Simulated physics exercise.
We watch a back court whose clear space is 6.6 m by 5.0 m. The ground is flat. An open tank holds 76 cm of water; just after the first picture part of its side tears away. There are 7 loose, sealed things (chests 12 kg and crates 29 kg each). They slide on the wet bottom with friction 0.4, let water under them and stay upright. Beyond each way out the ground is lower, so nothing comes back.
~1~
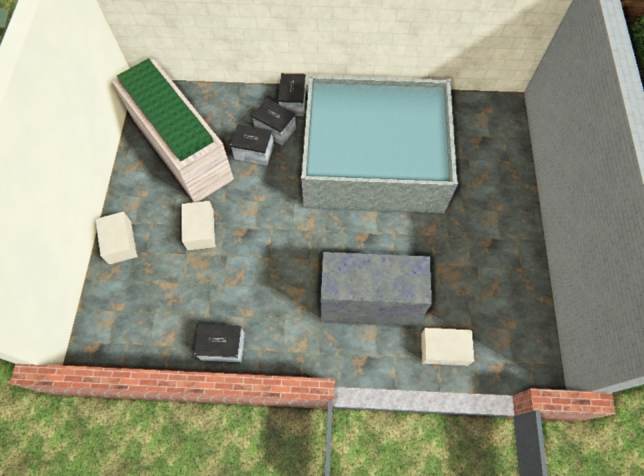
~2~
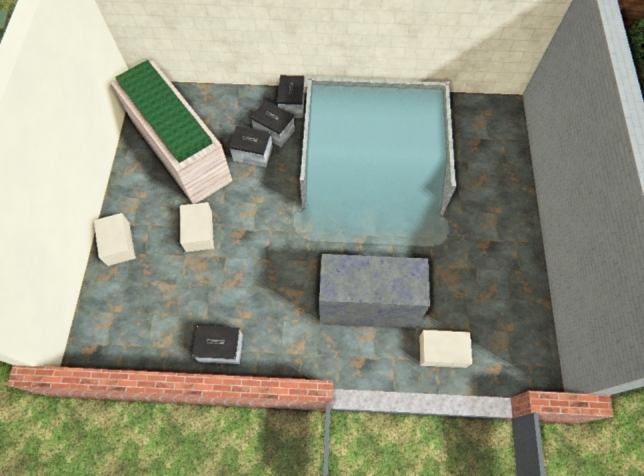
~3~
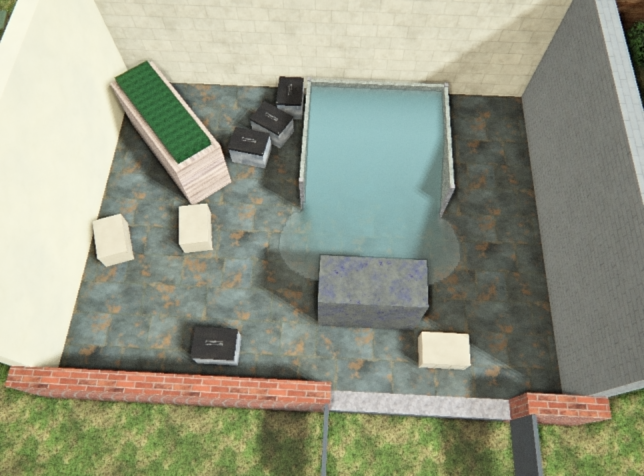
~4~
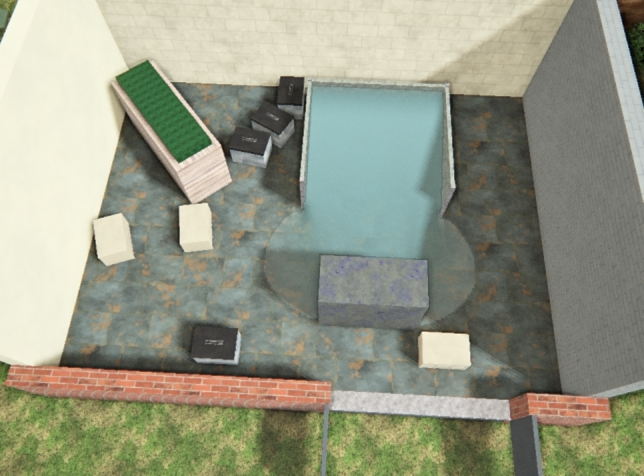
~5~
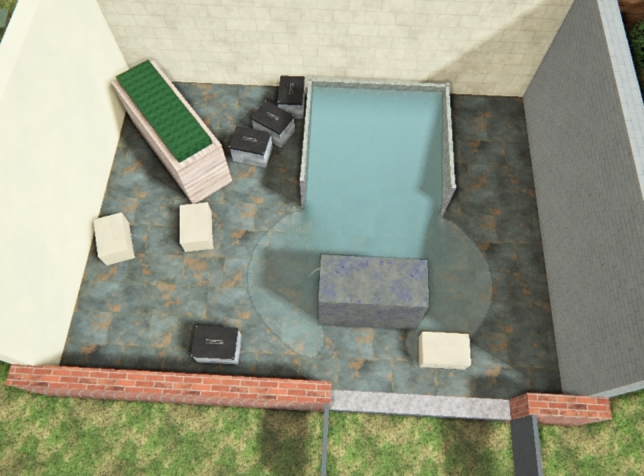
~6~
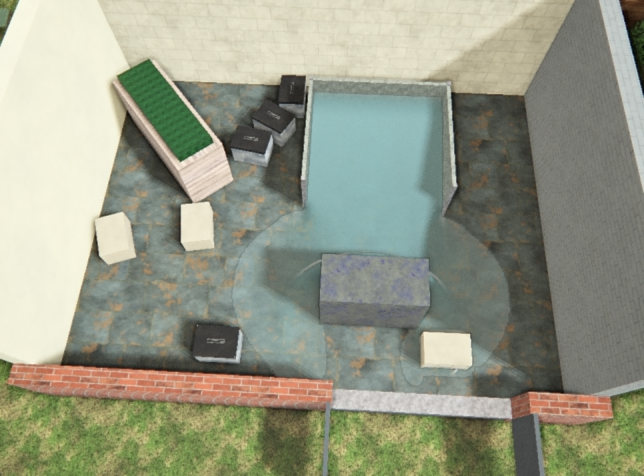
Water pouring from the open front of a raised tank and spreading across a walled courtyard, around a stone block and unmoving crates.
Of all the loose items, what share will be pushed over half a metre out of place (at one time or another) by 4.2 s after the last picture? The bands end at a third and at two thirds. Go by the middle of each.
That comes to from one to two thirds.
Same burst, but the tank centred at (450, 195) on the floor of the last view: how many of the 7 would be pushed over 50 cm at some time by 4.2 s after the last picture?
In that case 3 of them.
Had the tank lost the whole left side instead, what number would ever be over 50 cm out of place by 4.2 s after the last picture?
Then 6.
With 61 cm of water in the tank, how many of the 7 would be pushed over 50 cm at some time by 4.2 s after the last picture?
In that case 3 of them.
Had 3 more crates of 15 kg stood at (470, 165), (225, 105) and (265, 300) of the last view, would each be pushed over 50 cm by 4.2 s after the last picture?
In that order: Less, under, over.
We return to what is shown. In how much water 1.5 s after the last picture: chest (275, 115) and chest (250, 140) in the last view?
About 0 and 0 cm.
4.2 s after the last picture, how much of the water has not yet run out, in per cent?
About 86 per cent.
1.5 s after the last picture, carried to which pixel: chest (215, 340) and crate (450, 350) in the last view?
Near (87, 348) and (442, 406).
Then, 0.4 s after the last picture 0 of 7 are over 50 cm from their spots; 0 afloat.
Then, 1.5 s after the last picture 2 of 7 are over 50 cm from their spots; 1 afloat.
Then, 2.8 s after the last picture 4 of 7 are over 50 cm from their spots; 1 afloat.
Then, 4.2 s after the last picture 4 of 7 are over 50 cm from their spots, and 4 have been at some point; 3 afloat.
